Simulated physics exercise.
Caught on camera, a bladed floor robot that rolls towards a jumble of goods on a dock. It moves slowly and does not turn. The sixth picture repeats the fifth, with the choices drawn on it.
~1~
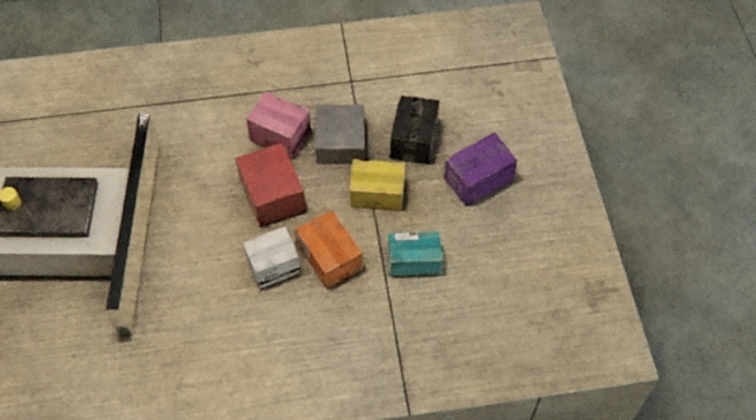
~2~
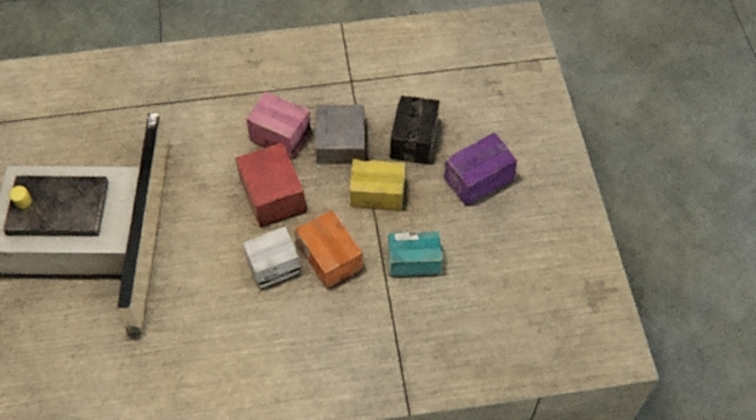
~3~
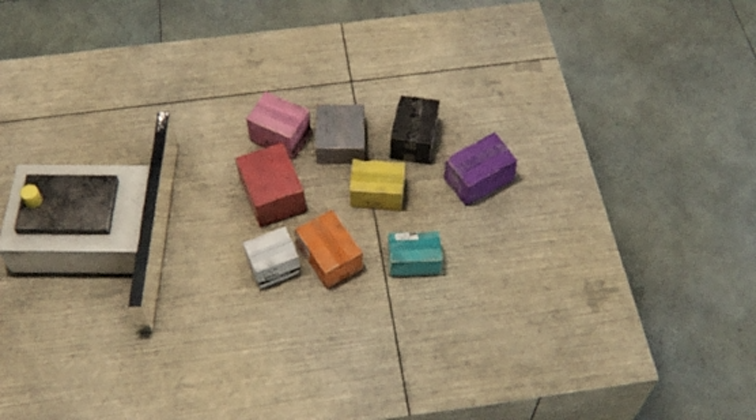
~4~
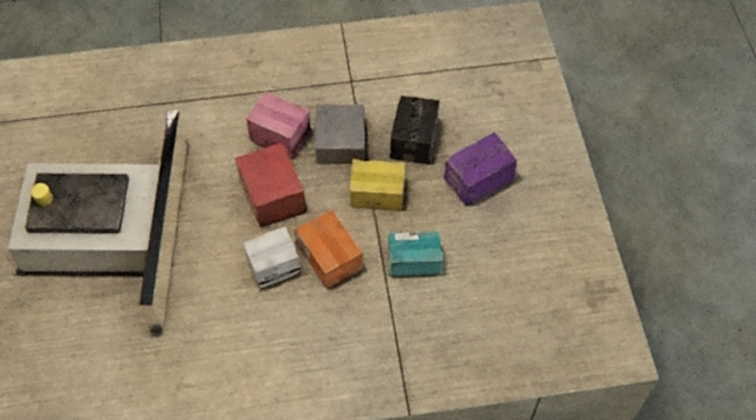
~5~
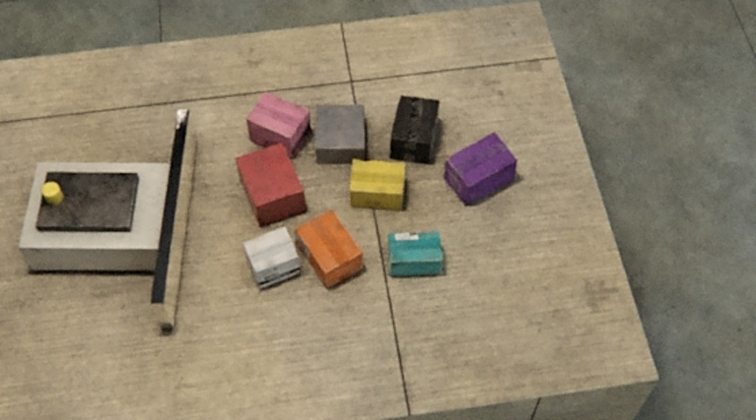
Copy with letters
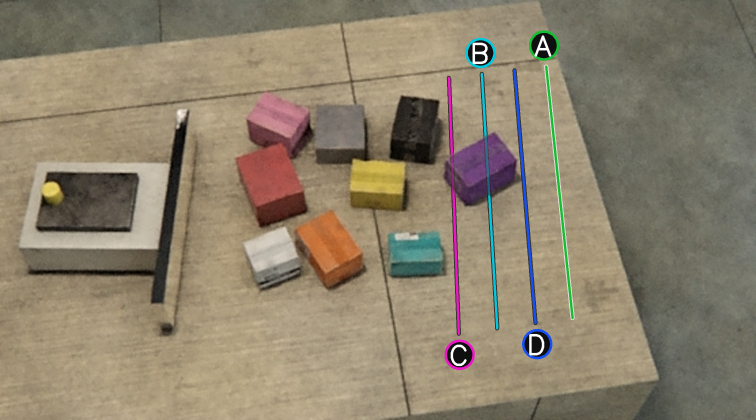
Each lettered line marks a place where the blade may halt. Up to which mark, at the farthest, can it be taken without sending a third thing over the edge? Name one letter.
It can go as far as B.
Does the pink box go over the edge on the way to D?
No.
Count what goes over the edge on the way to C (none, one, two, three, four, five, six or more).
By then, none.
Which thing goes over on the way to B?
The purple box goes over.
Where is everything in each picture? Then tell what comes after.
In the first frame, white parcel (273, 258); pink box (279, 126); robot (53, 206).
In the second frame, robot (64, 204); turquoise parcel (414, 254).
In the third frame, robot (75, 203); yellow parcel (378, 185).
In the fourth frame, robot (85, 202); purple box (481, 168).
In the fifth frame, robot (95, 200); white parcel (273, 258); pink box (279, 126); grey crate (340, 135).
On the marked copy, A at (558, 182); B at (489, 191); C at (454, 196); D at (524, 187).
Taking B. A third of the way, robot (213, 186); pink box (331, 115); white parcel (316, 261).
Two thirds of the way, robot (329, 171); purple box (539, 176); black box (525, 124).
When it is over, robot (414, 161); purple box over the edge; turquoise parcel (607, 230); one fallen.
As for the rest, A drops six; C is within the limit but short; D drops four.
